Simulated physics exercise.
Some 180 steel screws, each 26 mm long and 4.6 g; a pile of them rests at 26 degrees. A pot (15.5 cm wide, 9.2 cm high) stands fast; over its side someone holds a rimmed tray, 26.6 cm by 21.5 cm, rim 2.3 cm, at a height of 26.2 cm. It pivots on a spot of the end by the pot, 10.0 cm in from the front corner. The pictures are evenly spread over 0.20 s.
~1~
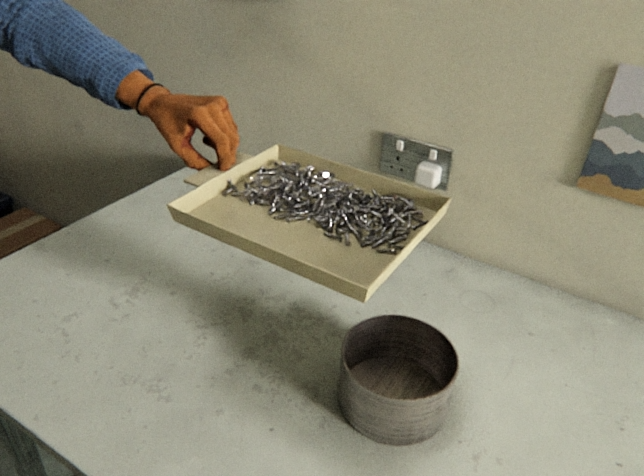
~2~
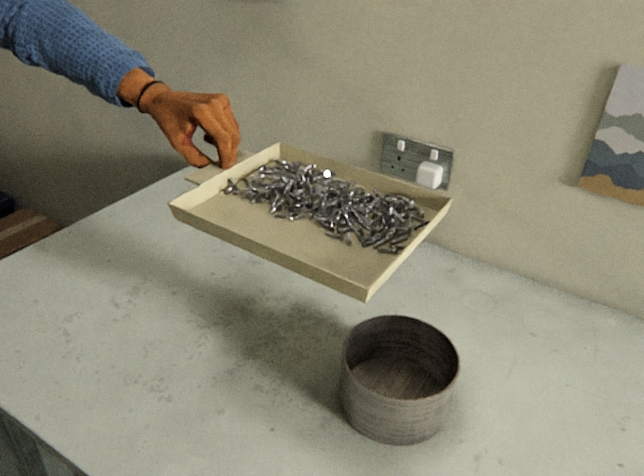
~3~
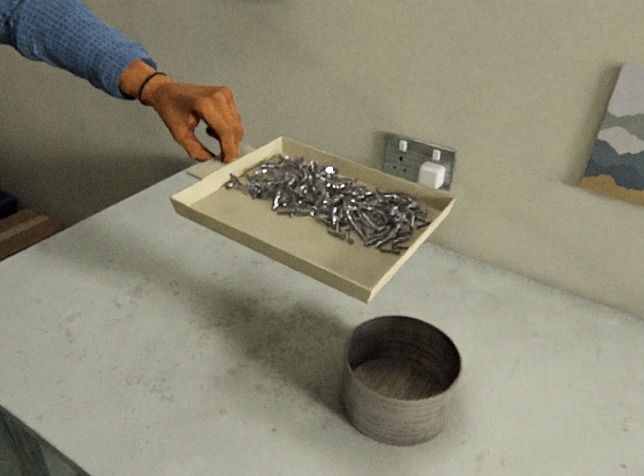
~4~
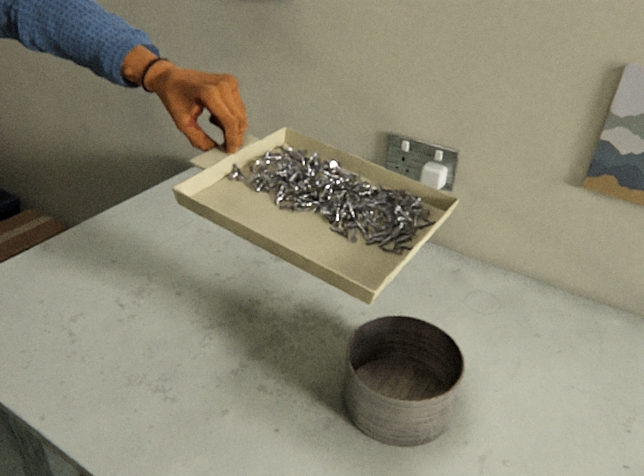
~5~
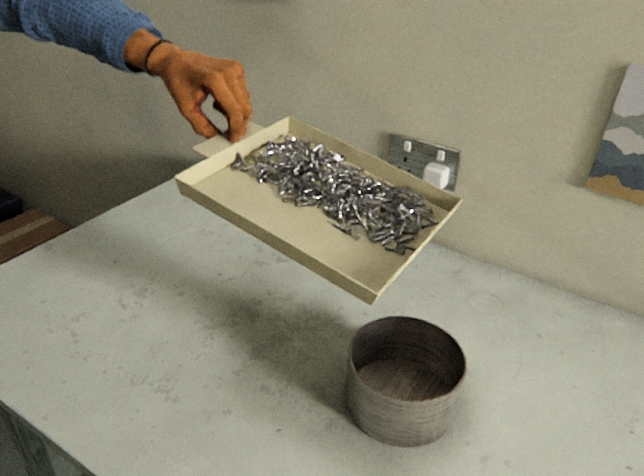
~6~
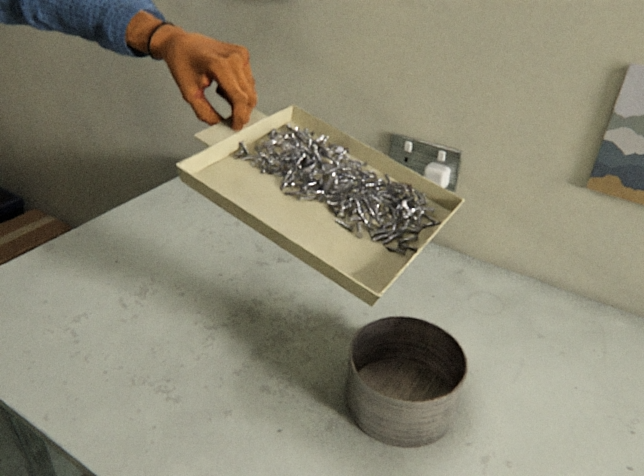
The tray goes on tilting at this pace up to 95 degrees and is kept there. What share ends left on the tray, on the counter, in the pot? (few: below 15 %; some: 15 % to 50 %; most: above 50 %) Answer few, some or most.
Tray few, counter most, pot some.
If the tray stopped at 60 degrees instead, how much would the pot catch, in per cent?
Then about 10 per cent.
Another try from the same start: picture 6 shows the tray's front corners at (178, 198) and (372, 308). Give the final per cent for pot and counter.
Pot 5, counter 95.
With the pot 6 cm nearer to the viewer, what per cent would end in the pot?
In that case some 40 per cent.
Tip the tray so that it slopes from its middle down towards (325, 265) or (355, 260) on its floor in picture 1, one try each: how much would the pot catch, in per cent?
Some 5 and 10 per cent.
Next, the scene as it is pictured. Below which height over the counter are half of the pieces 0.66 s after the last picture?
About 24 cm.
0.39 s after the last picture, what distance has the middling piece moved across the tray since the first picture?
About 8 cm.
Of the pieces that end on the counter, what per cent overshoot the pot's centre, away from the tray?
About 100 per cent.
Then, 0.39 s after the last picture, tilt 53 degrees; the tray holds 100 %, the pot 0 %.
Then, 0.66 s after the last picture, tilt 79 degrees; the tray holds 50 %, the pot 0 %.
Then, 1.03 s after the last picture, tilt 95 degrees; the tray holds 10 %, the pot 20 %.
In the end, tray 0 %, counter 65 %, pot 35 %.
